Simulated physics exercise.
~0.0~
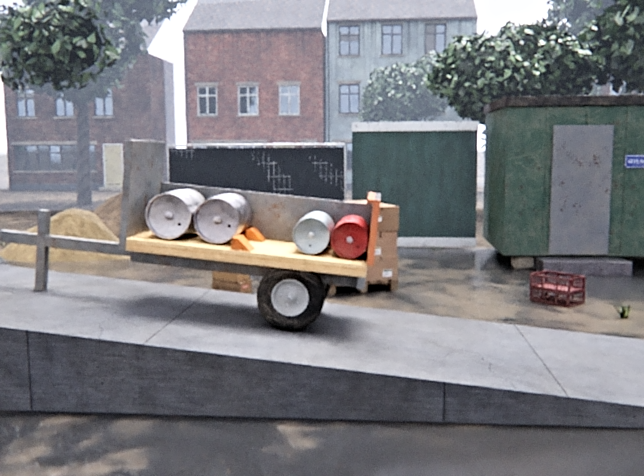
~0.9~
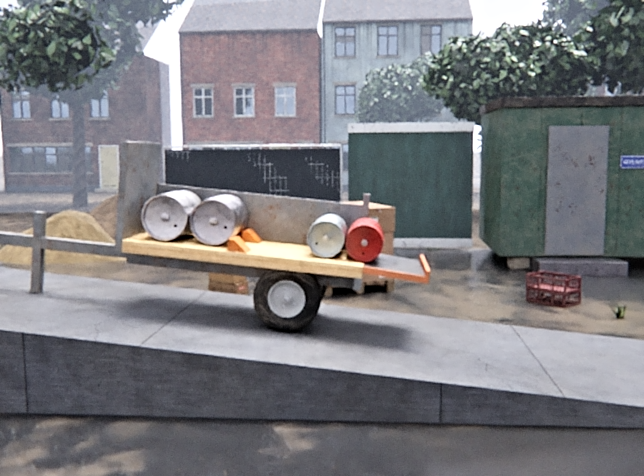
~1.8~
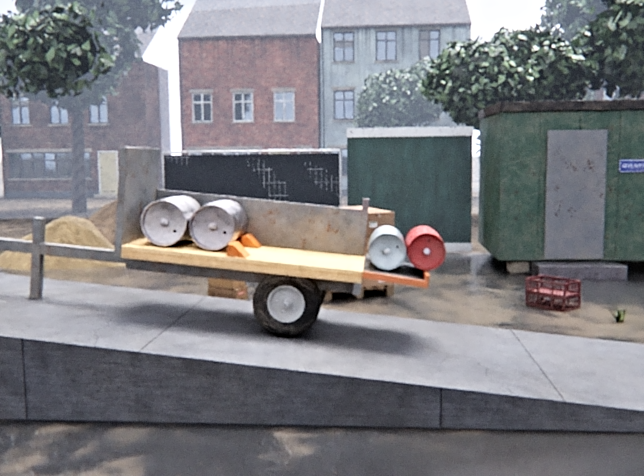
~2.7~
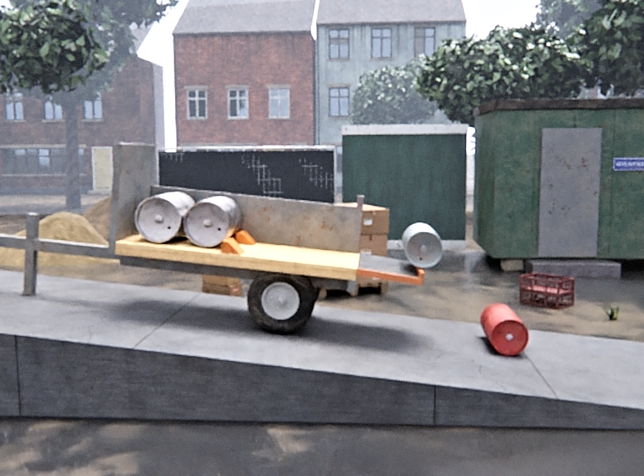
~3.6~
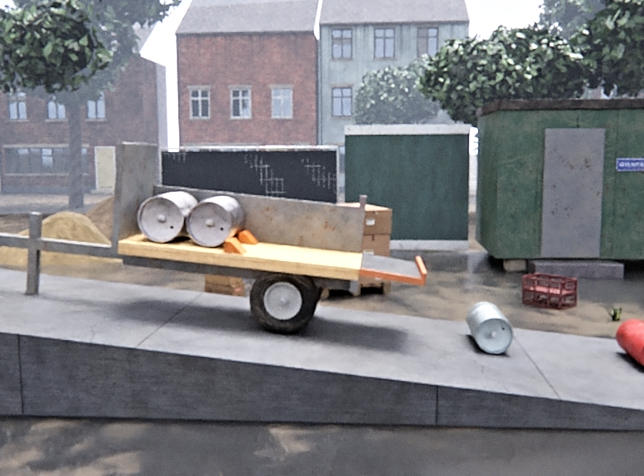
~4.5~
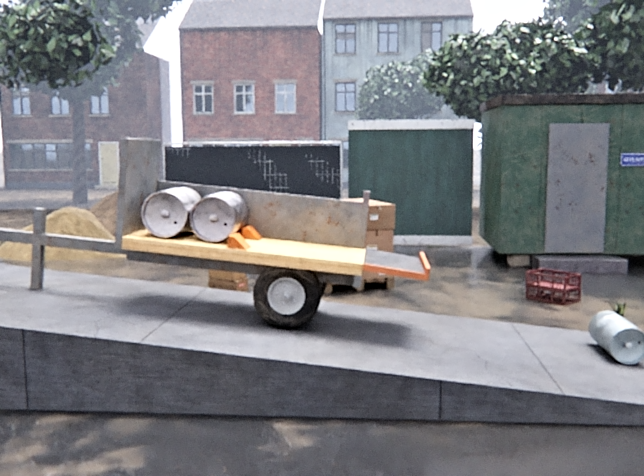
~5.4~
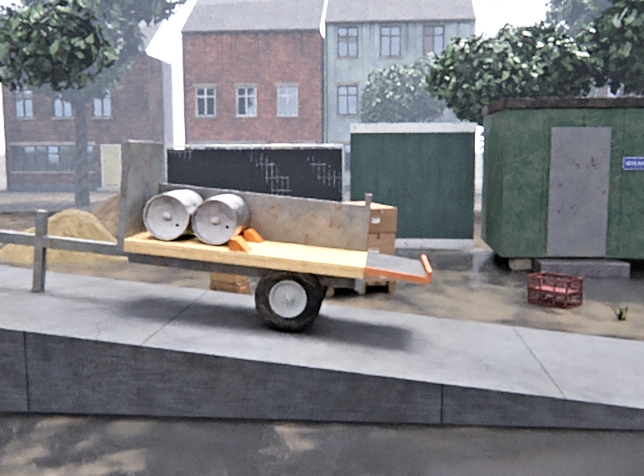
On a concrete ramp sloping down to the right, a flatbed trailer stands side-on to a slightly swaying view, with brick houses, trees and green sheds behind. Two silvery kegs rest on the left of its yellow bed behind an orange chock, while a paler keg and a red one sit against the upright tailgate at the right. The tailgate swings down, and the red keg rolls right onto it, followed by the pale one. The red keg drops to the ramp and rolls out of view, and the pale keg falls and follows it, leaving the two chocked kegs aboard.
